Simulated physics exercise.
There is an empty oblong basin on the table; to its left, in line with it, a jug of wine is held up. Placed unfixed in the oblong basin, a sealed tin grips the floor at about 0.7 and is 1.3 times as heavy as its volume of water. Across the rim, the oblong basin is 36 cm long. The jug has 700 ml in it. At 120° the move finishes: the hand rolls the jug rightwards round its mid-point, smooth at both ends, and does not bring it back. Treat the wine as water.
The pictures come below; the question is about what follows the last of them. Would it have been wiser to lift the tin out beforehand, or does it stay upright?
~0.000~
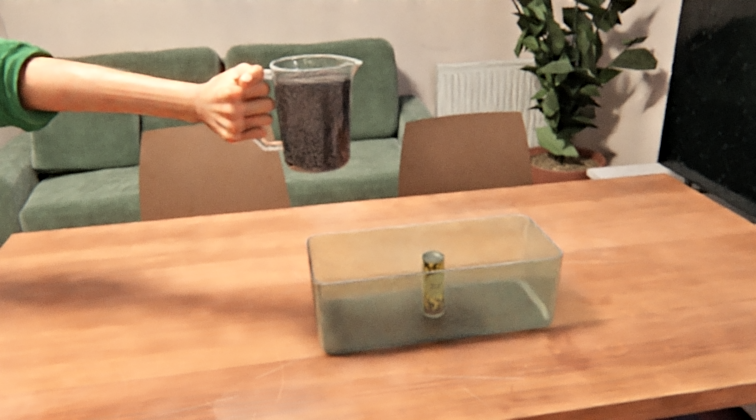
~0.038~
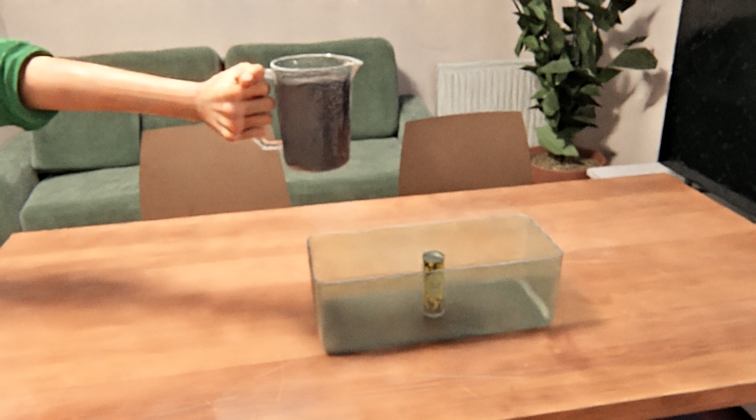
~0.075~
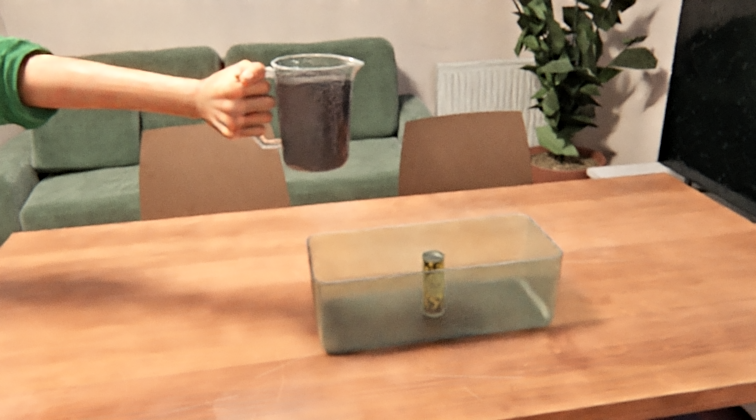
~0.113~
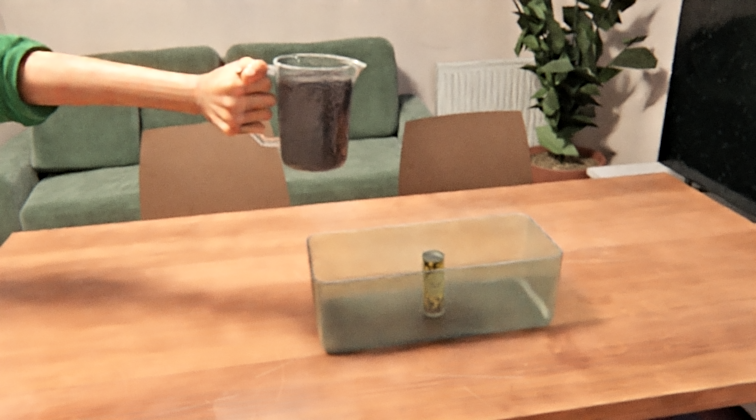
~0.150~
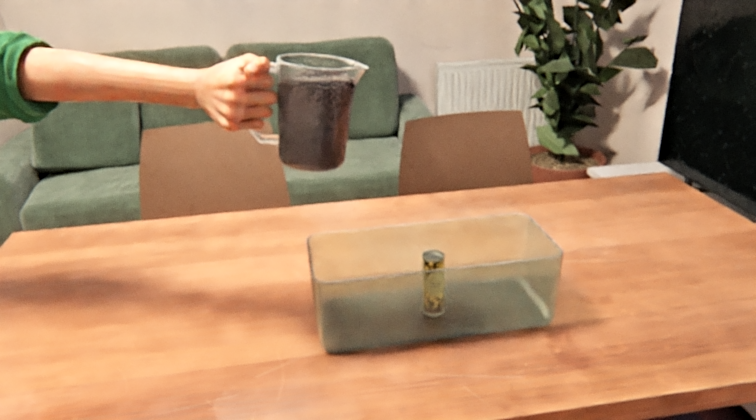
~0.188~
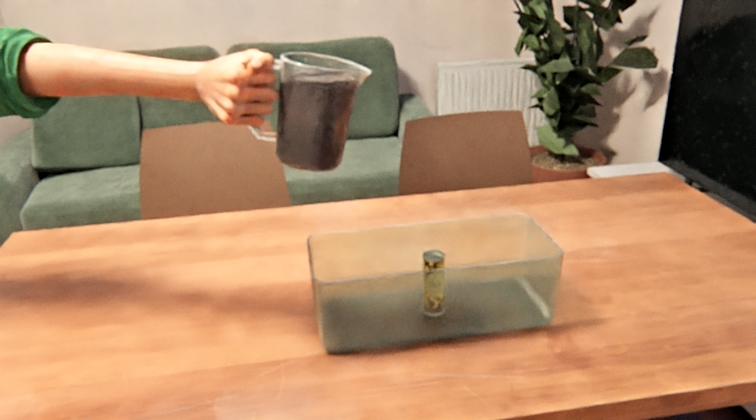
It should have come out; it tips over.
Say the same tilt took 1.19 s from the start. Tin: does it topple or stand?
The tin tips over.
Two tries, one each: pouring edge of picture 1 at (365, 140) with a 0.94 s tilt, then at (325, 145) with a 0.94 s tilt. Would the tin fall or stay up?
In the first try it remains standing; in the second it remains standing.
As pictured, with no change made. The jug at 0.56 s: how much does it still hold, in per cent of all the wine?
About 76 per cent.
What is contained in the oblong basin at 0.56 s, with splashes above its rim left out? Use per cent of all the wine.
At that time the basin holds about 2 per cent of the liquid.
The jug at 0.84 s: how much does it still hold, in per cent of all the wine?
Close to 16 percent of the whole amount.
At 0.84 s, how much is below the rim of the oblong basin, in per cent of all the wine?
It works out near 54 per cent.
By 0.56 s the tilt is 79° and 77 per cent is still to pour; the tin stands where it began.
By 0.84 s the tilt is 117° and 16 per cent is still to pour; the tin stands where it began.
By 1.13 s the tilt is 120° and 0 per cent is still to pour; the tin leans 47°.
By 1.44 s the tilt is 120° and 0 per cent is still to pour; the tin lies on its side.
At rest the tin lies on its side.
